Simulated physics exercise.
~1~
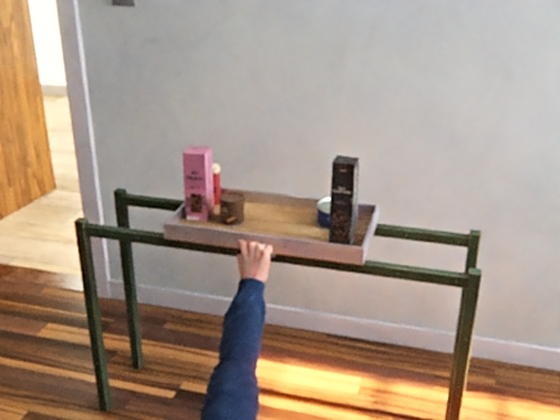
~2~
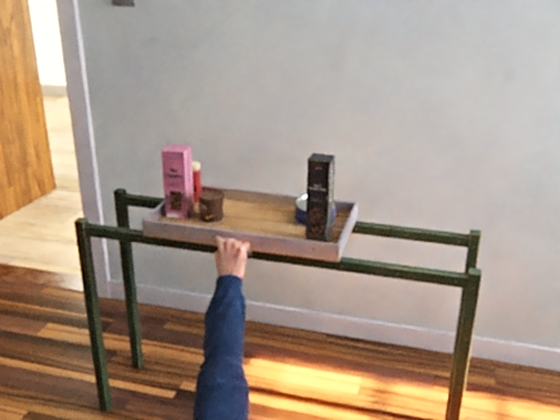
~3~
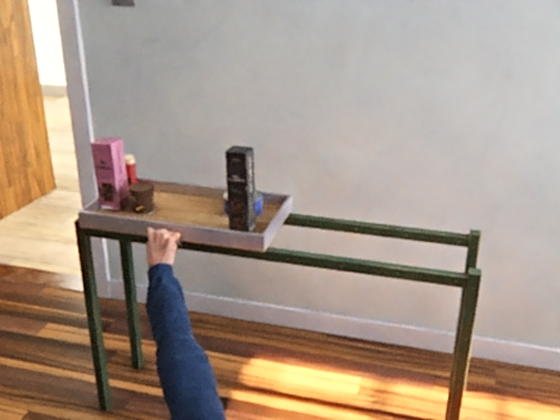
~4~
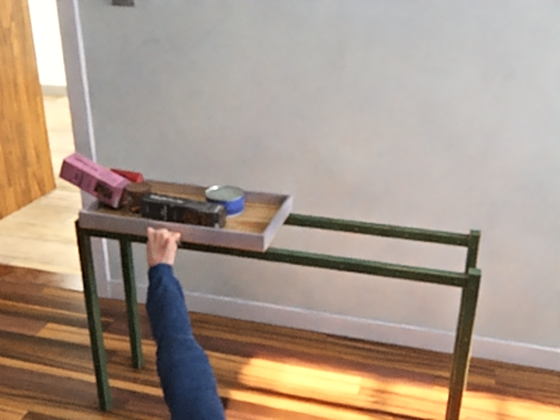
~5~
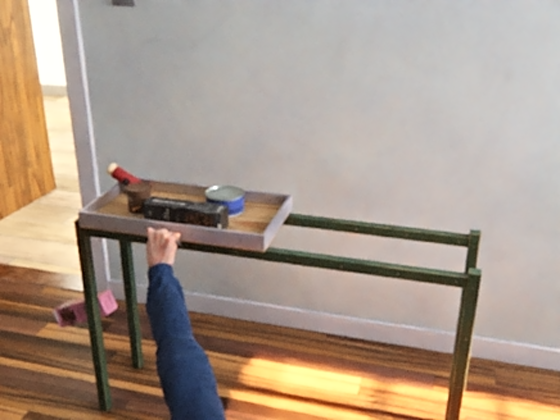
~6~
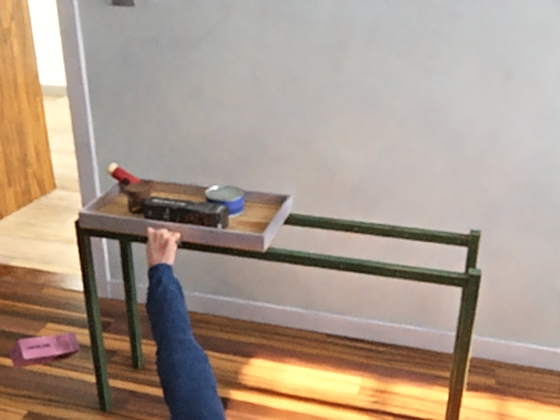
The clip opens on a shallow tray resting on two green rails, holding an upright pink carton, a tall black carton, a red shaker, a brown tin and a blue tub. A hand in a dark blue sleeve grips the tray's front edge and slides it left. At the left end of the rails the tray stops, and both cartons and the shaker topple leftward. The pink carton tips over the rim and drops to the floor. It ends lying there, while the black carton and shaker lie over in the still tray beside the tin and tub.
